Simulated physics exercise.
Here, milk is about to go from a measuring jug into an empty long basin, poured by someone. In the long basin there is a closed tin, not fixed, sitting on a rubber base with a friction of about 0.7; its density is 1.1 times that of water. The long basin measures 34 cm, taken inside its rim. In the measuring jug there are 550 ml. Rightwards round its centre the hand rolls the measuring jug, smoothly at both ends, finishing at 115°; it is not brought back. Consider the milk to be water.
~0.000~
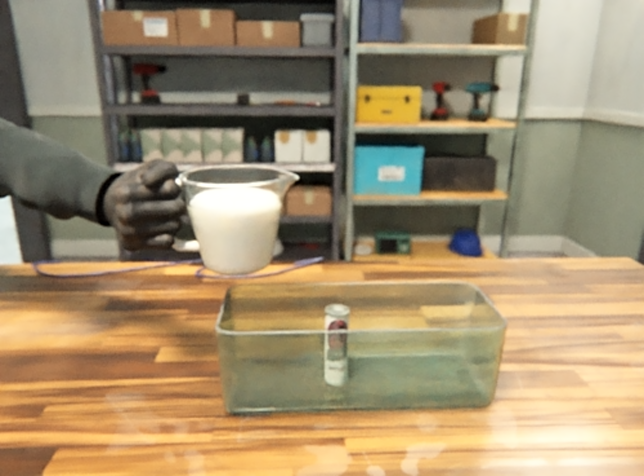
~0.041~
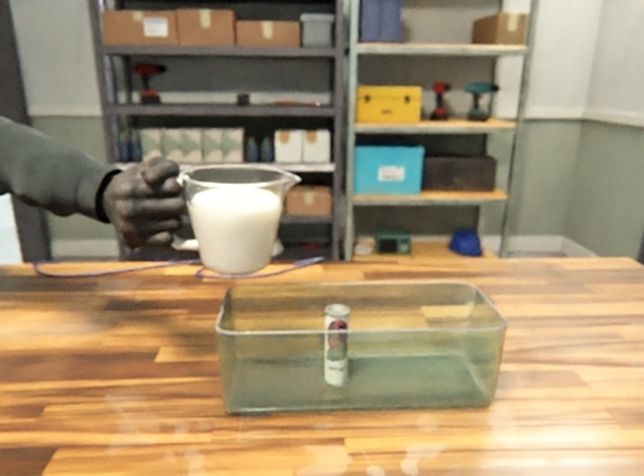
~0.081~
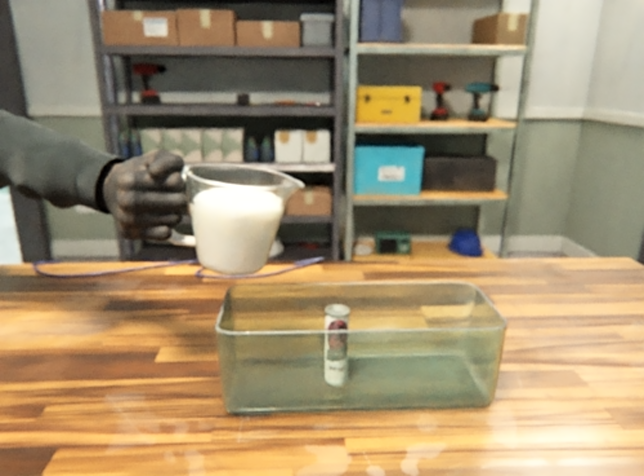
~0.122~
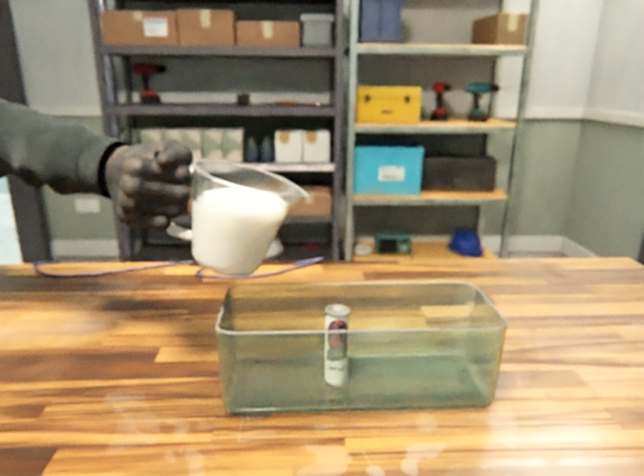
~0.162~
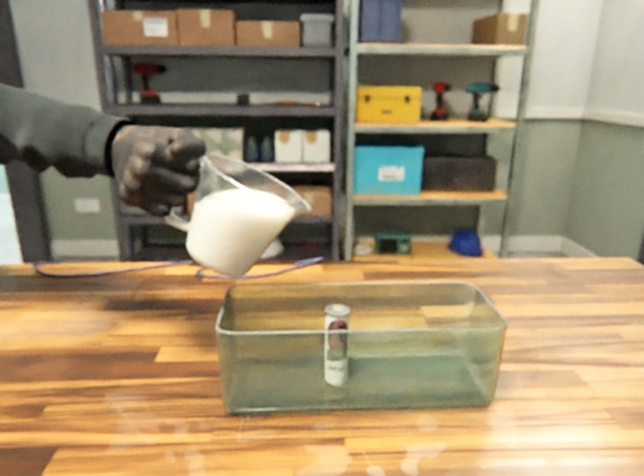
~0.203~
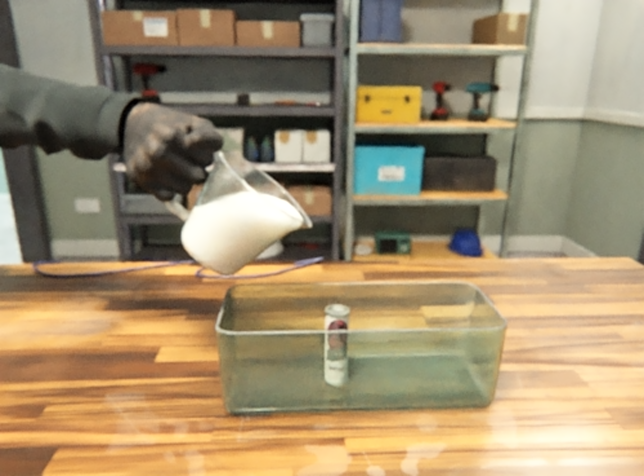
A dark-gloved hand held a glass jug of milk above a long, clear basin with a small tin standing inside, then steadily tilted the jug to the right, the milk shifting toward its spout.
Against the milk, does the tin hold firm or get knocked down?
It gets knocked down.
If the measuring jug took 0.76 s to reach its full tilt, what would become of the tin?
Then the tin tumbles.
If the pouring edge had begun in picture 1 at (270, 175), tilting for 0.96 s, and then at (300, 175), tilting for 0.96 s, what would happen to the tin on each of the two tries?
Try 1: Still standing; try 2: Tipped over.
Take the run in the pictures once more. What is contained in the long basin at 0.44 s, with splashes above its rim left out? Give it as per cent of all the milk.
46 %, give or take.
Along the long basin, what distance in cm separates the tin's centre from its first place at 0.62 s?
About 3 cm.
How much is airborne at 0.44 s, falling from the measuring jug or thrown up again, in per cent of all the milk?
Near 20 per cent at that moment.
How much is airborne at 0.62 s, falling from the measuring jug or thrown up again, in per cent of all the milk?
Close to 3 per cent.
By 0.44 s the tilt is 110° and 33 per cent is still to pour; the tin stands where it began.
By 0.62 s the tilt is 115° and 2 per cent is still to pour; the tin leans 21°.
By 0.81 s the tilt is 115° and 0 per cent is still to pour; the tin lies on its side.
By 1.01 s the tilt is 115° and 0 per cent is still to pour; the tin lies on its side.
At rest the tin lies on its side.
